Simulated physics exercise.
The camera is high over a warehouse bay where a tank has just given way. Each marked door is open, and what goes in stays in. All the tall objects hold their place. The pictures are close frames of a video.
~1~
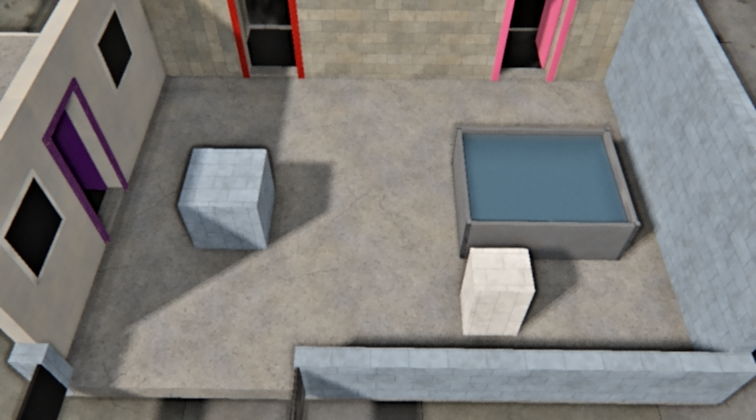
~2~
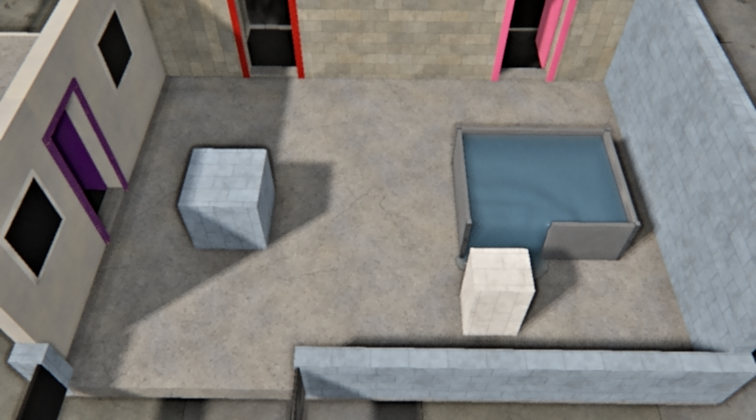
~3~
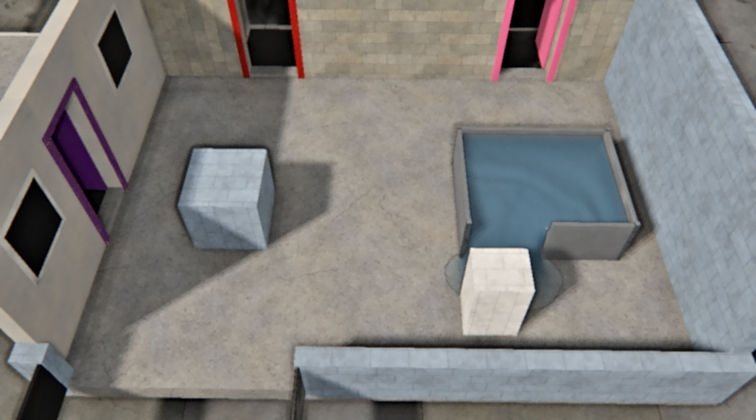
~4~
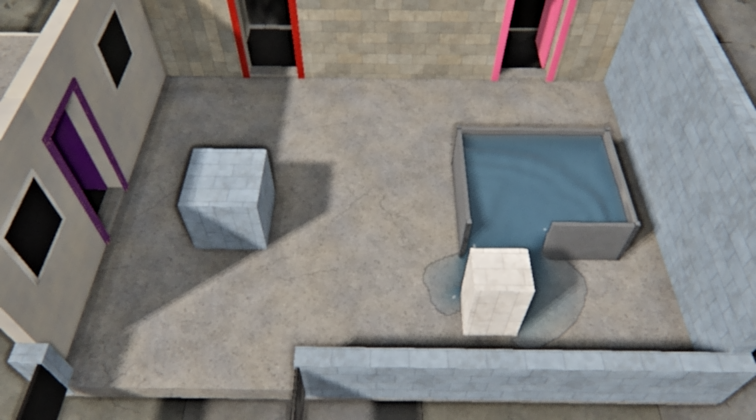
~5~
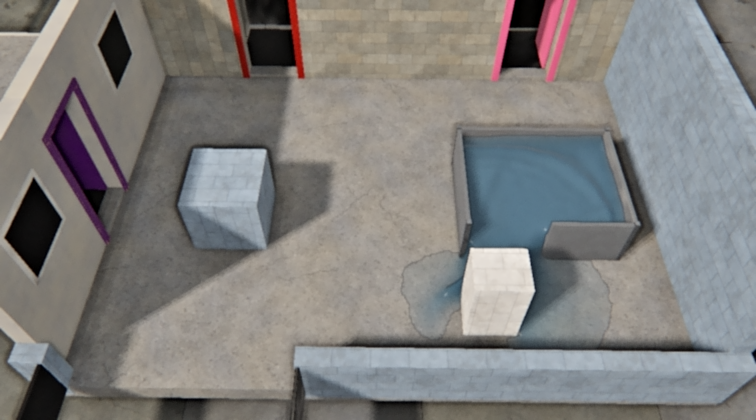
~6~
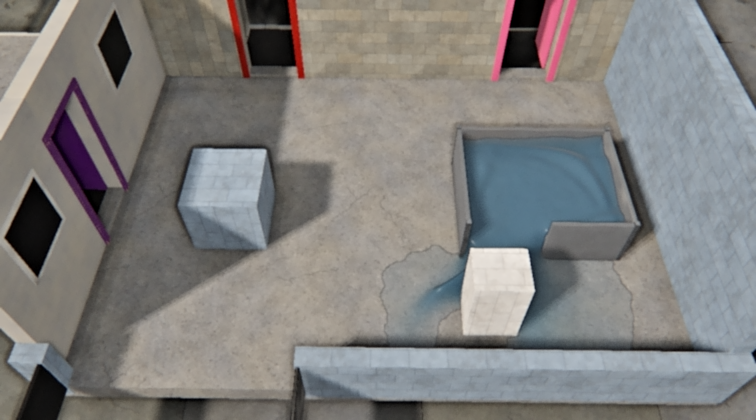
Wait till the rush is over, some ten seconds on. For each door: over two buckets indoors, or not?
In the end: The purple door admits no more than that; the red door admits no more than that; the pink door admits no more than that.
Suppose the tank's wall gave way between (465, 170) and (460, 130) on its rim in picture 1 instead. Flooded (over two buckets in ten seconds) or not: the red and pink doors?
Then: Red floods; pink stays under.
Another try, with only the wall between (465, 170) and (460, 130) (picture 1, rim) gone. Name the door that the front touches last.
I say the pink door.
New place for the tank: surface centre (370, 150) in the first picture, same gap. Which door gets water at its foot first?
First comes the purple door.
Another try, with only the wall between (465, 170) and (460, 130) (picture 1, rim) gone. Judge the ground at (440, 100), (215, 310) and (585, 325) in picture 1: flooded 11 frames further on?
As listed: Free of water, wet, dry.
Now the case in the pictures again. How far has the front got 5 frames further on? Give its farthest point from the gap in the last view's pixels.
Roughly at (262, 371).
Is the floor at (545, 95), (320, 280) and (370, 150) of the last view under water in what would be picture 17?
As listed: Not flooded, flooded, dry.
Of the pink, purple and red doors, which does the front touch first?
First comes the purple one.
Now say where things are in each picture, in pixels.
The first picture shows still water in the water tank at (541, 177).
In the second picture, water pours out at (504, 246) and has run to (543, 267).
In the third picture, the front is at (545, 300), out from the gap at (504, 247).
In the fourth picture, water pours out at (504, 247) and has run to (538, 340).
In the fifth picture, the front is at a hidden place, out from the gap at (504, 247).
In the sixth picture, water pours out at (504, 247) and has run to a hidden place.
A moment on, water covers 20 % of the floor; the purple door not reached, the red door not reached, the pink door not reached.
Next, water covers 40 % of the floor; the purple door not reached, the red door not reached, the pink door not reached.
Then, water covers 55 % of the floor; the purple door wet at the sill, nothing in, the red door not reached, the pink door not reached.
Later, water covers 80 % of the floor; the purple door wet at the sill, nothing in, the red door wet at the sill, nothing in, the pink door wet at the sill, nothing in.
In the end, water covers 95 % of the floor; the purple door wet at the sill, nothing in, the red door under two buckets in, the pink door under two buckets in.
